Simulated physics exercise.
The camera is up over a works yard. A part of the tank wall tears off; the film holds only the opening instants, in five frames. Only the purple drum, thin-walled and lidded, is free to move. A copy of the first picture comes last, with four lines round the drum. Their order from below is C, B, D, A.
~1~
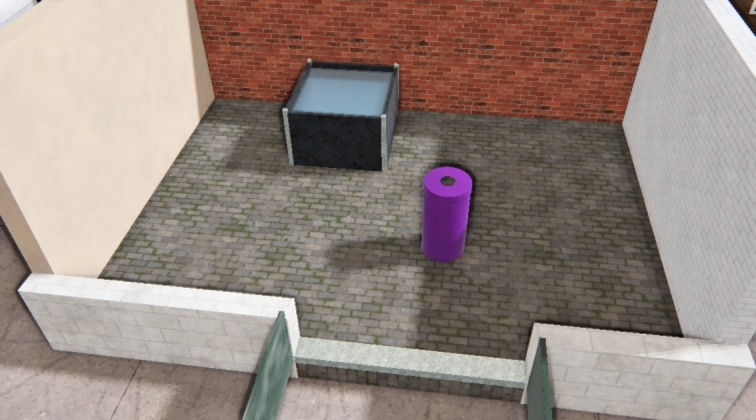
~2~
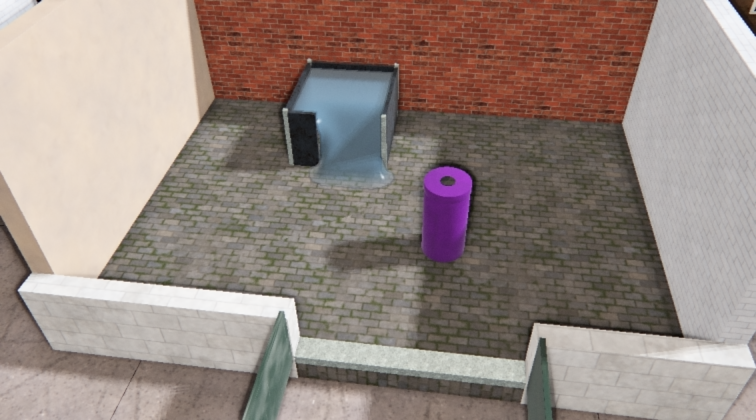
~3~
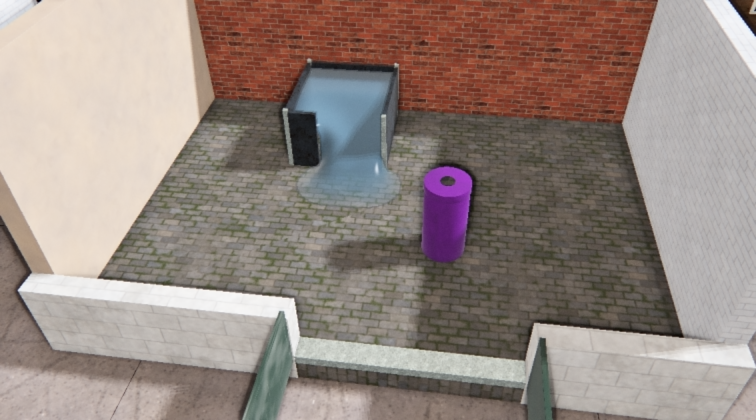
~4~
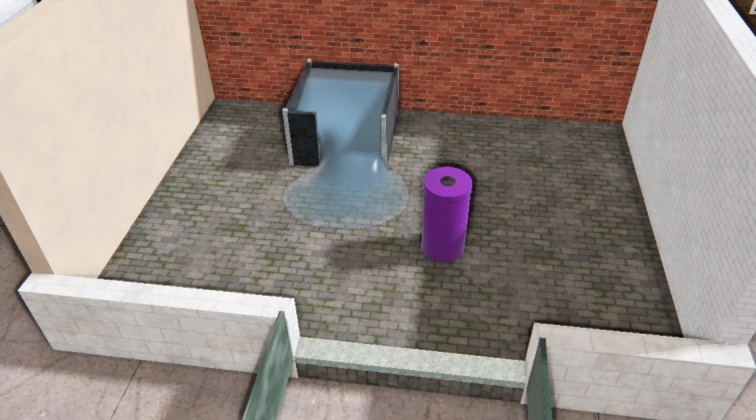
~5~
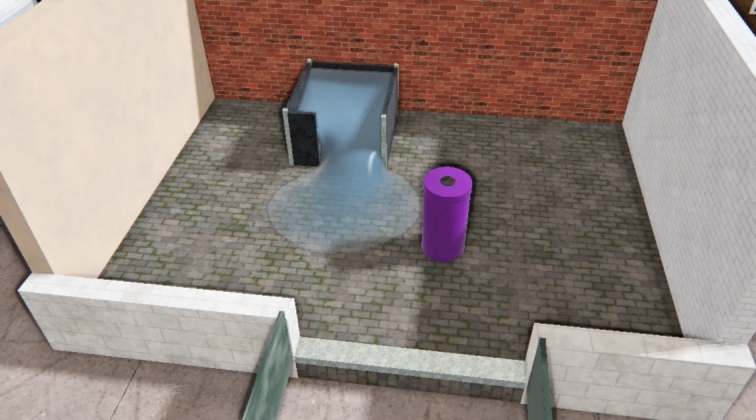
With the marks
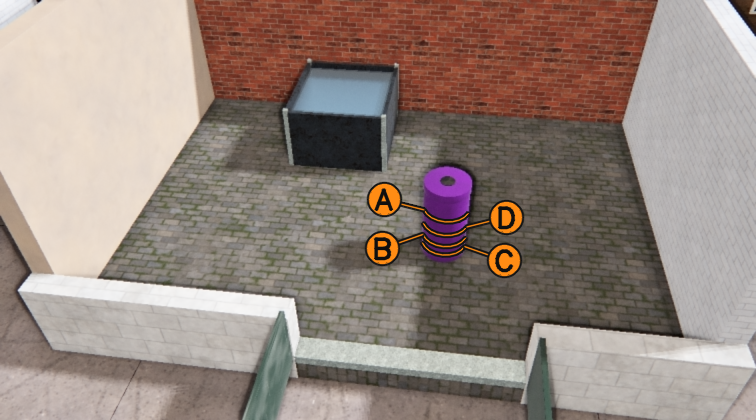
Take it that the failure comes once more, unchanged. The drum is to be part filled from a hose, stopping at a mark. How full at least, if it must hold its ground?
Line B just does it.
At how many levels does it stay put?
Three of them.
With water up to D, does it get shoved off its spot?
No, not at all.
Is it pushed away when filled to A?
No.
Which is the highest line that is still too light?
That would be C.
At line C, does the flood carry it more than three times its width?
No, it does not.
On the marked copy, A at (445, 221); B at (443, 246); C at (442, 255); D at (444, 235); from the bottom up C, B, D, A.
If A is chosen, it does not move.
If B is chosen, it shifts by a finger or two and stays.
If C is chosen, it is pushed about its own width away.
If D is chosen, it does not move.
